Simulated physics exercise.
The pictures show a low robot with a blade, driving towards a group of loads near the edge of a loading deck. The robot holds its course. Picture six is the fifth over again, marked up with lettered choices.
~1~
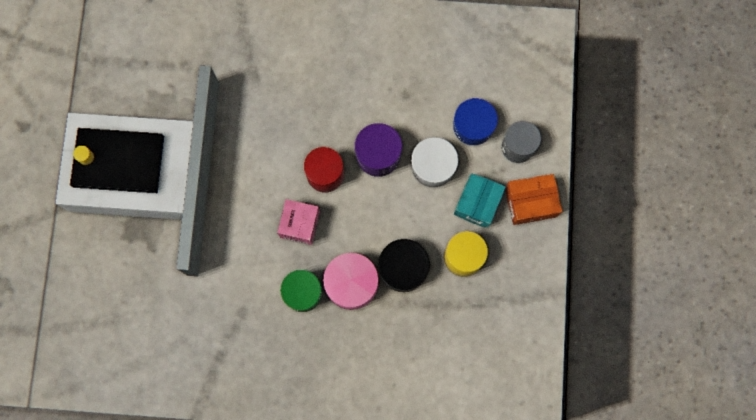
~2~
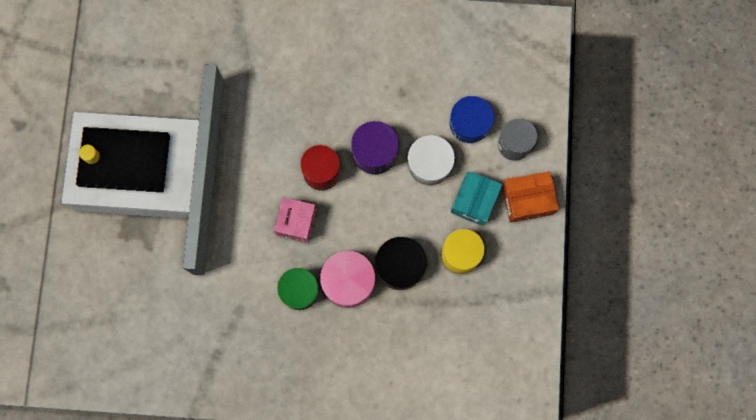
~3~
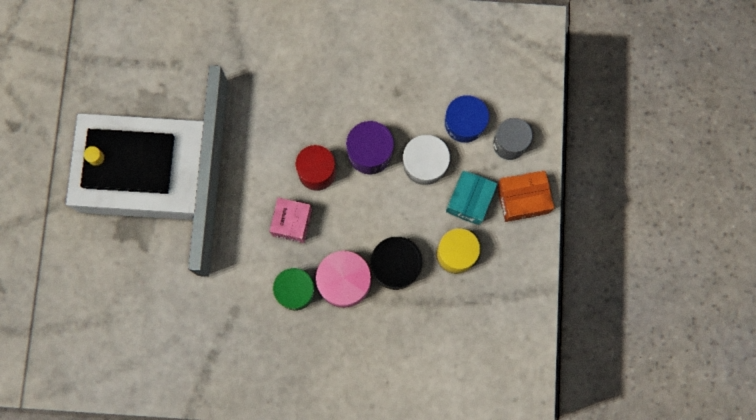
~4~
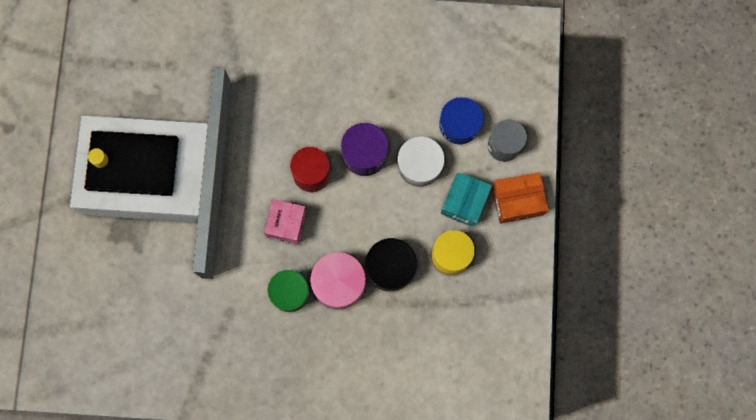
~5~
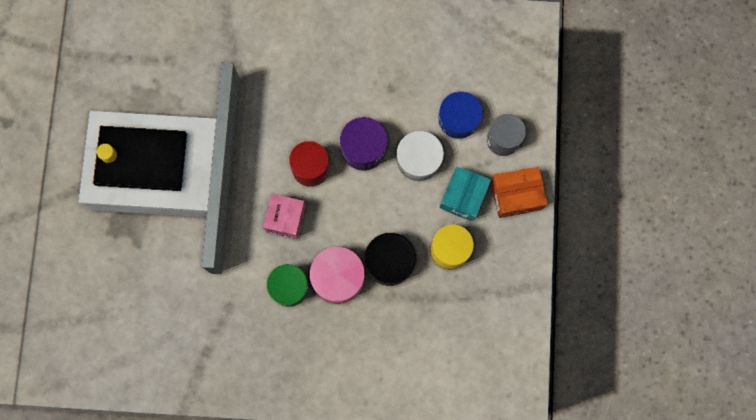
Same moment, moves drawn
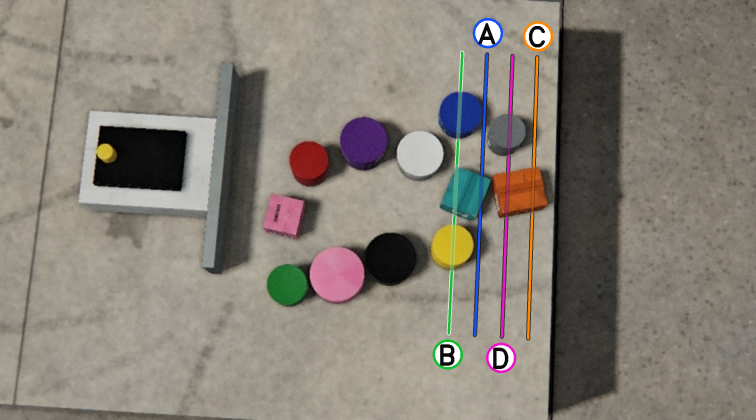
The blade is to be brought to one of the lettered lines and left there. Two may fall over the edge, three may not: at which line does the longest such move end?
It can go as far as A.
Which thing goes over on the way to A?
The orange parcel.
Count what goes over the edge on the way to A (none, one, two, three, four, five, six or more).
In all, one.
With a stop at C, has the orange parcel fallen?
Yes.
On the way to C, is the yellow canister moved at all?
Yes.
On the marked copy, A at (481, 191); B at (456, 189); C at (533, 194); D at (507, 192).
With A. Early on, robot (244, 165); green pail (303, 298); pink canister (346, 281).
Further on, robot (338, 170); turquoise box (476, 203); white pail (476, 159).
At the end, robot (410, 175); orange parcel over the edge; grey pail (548, 128); one fallen.
As for the rest, B is within the limit but short; C drops eight; D drops five.
